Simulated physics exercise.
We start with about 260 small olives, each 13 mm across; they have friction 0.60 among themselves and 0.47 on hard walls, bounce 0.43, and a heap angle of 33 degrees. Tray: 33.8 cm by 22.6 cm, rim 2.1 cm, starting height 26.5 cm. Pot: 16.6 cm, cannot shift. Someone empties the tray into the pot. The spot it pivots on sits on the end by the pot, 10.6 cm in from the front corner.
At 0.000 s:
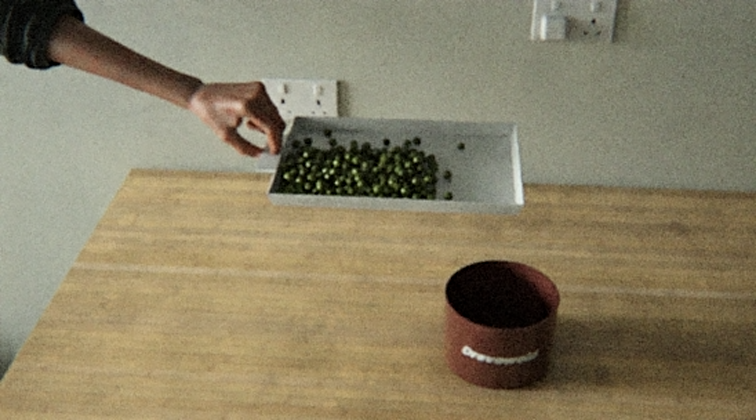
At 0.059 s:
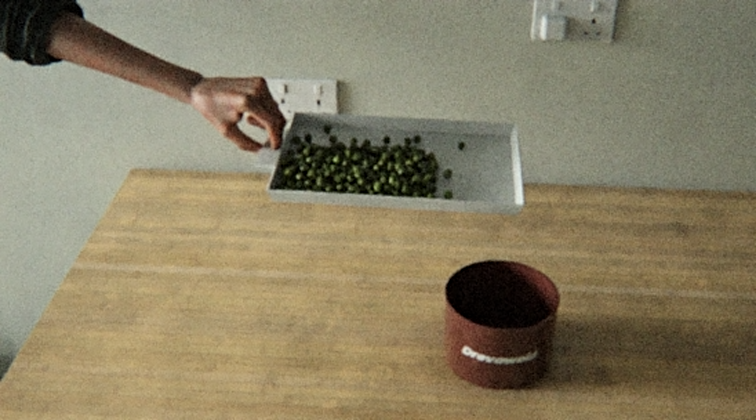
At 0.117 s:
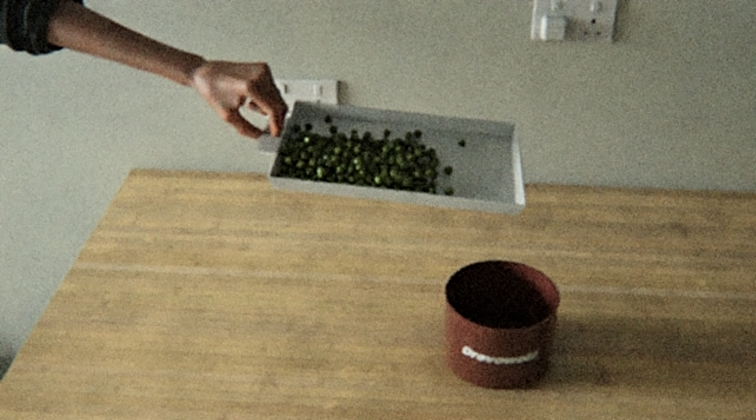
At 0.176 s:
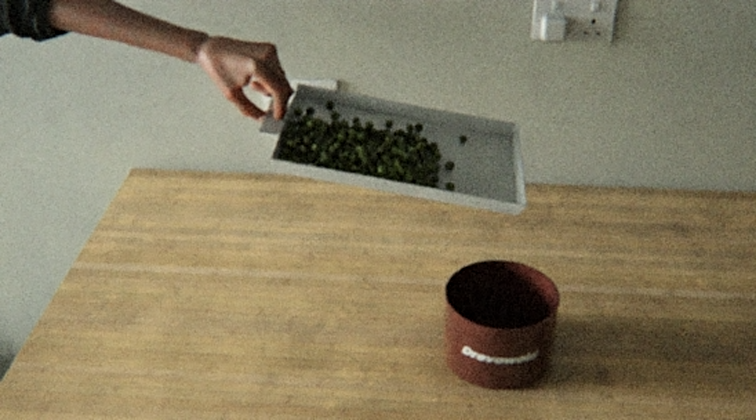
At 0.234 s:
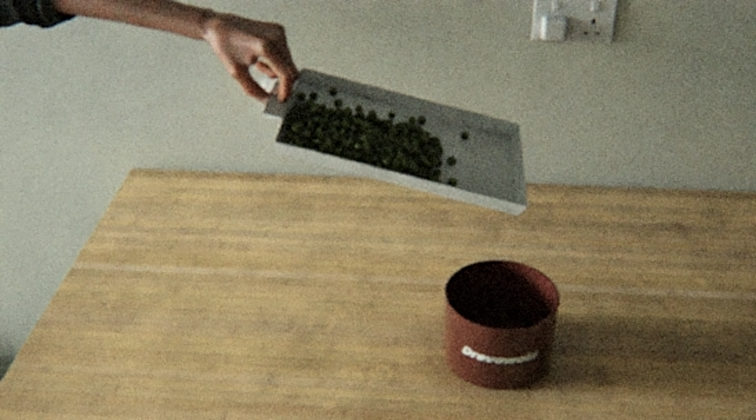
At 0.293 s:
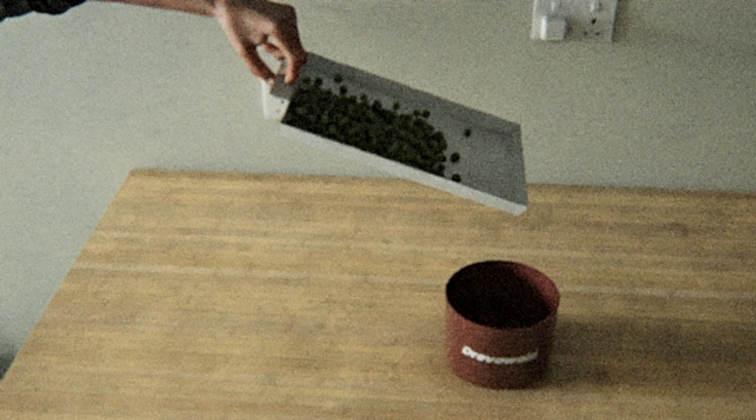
A hand lifted the left end of a pale tray of small green olives, tilting it steadily down to the right above a dark red pot on a wooden table, while the olives stayed bunched together.
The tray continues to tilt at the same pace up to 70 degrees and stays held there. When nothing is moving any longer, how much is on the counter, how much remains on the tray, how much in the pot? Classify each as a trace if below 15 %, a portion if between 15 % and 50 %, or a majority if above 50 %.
Counter: A majority. Tray: A portion. Pot: A trace.
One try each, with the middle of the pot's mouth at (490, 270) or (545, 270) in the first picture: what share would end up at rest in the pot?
About 5 and 35 per cent.
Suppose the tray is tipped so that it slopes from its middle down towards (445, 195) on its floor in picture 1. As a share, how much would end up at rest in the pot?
Roughly 75 per cent.
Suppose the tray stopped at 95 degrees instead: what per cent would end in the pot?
It would be near 15 per cent.
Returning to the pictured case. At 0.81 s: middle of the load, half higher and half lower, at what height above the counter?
The halfway mark sits at about 30 cm.
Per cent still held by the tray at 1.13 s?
Roughly 35 percent of the load, I'd say.
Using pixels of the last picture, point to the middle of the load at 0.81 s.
Load centre, approx.: (519, 167) px.
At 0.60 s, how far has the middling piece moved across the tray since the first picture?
Roughly 7 cm.
After 0.60 s, tilt 44 degrees; the tray holds 100 %, the pot 0 %.
Then, at 0.81 s, tilt 61 degrees; the tray holds 85 %, the pot 0 %.
After 1.13 s, tilt 70 degrees; the tray holds 35 %, the pot 0 %.
In the end, at 2.0 s, counter 65 %, tray 30 %, pot 5 %.
